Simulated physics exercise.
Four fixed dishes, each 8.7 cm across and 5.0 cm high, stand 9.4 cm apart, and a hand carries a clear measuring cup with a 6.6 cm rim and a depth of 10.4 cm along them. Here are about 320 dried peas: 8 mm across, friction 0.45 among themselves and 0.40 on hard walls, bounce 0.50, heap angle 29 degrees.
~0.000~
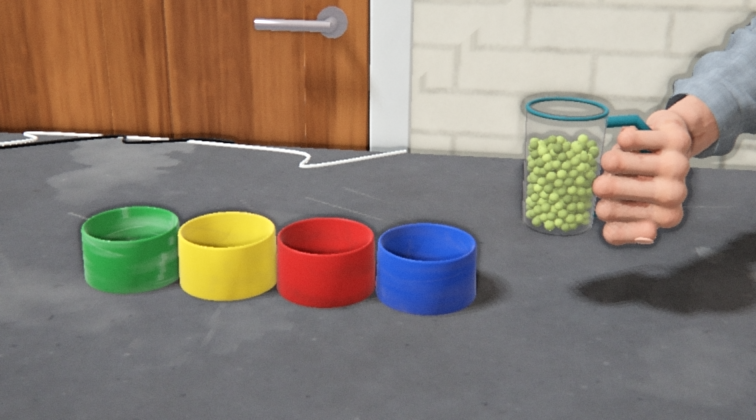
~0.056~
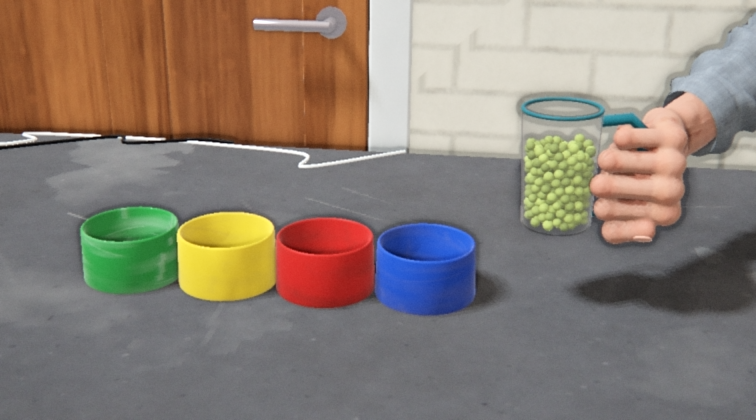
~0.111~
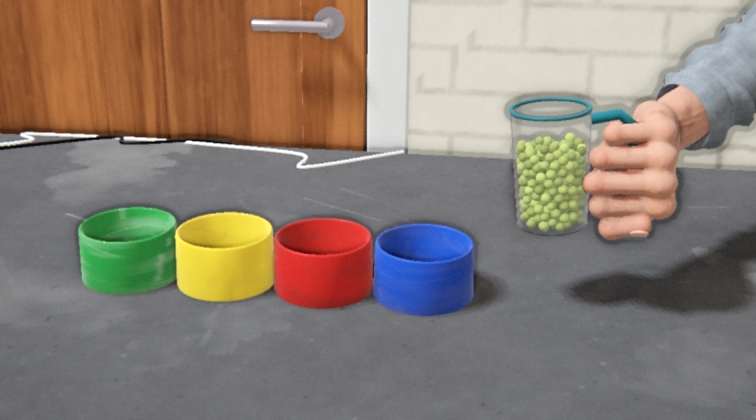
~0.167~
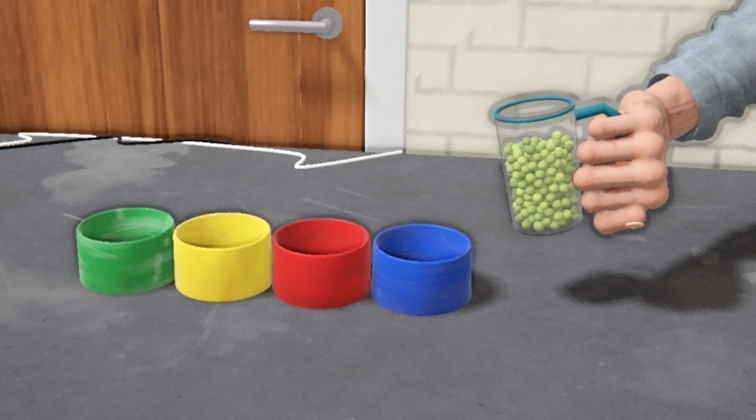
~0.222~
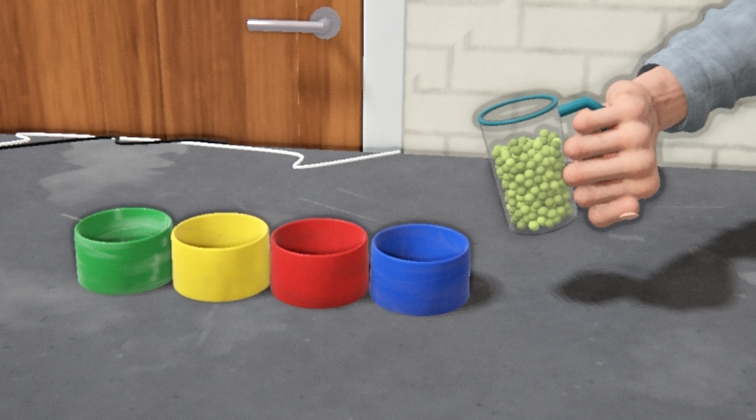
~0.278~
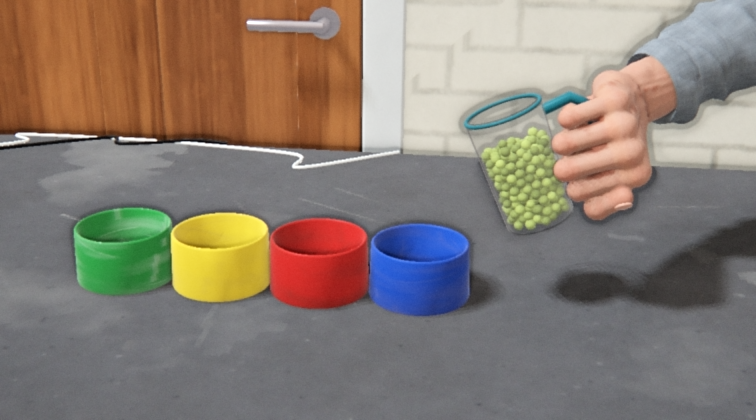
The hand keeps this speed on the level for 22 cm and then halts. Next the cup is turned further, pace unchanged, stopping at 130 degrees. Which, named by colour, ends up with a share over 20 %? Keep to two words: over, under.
Red: Holds more than a fifth; blue: Holds at most a fifth; green: Holds at most a fifth; yellow: Holds at most a fifth; counter: Holds at most a fifth.
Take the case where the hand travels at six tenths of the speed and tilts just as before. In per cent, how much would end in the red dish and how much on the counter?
Red 20; counter 20.
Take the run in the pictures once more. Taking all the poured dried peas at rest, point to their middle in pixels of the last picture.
Near (309, 262).
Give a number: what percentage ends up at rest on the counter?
Some 5 per cent.
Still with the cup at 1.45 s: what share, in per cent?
About 10 per cent.
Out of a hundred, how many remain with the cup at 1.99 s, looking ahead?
Around 0 in a hundred.
After 0.98 s, tilt 94 degrees; cup holds 100 %.
After 1.45 s, tilt 130 degrees; cup holds 10 %, red 90 %.
Then, at 1.99 s, tilt 130 degrees; cup holds 0 %, red 90 %.
By 2.3 s all is still; red 90 %, blue 0 %, green 0 %, yellow 0 %, counter 5 %.
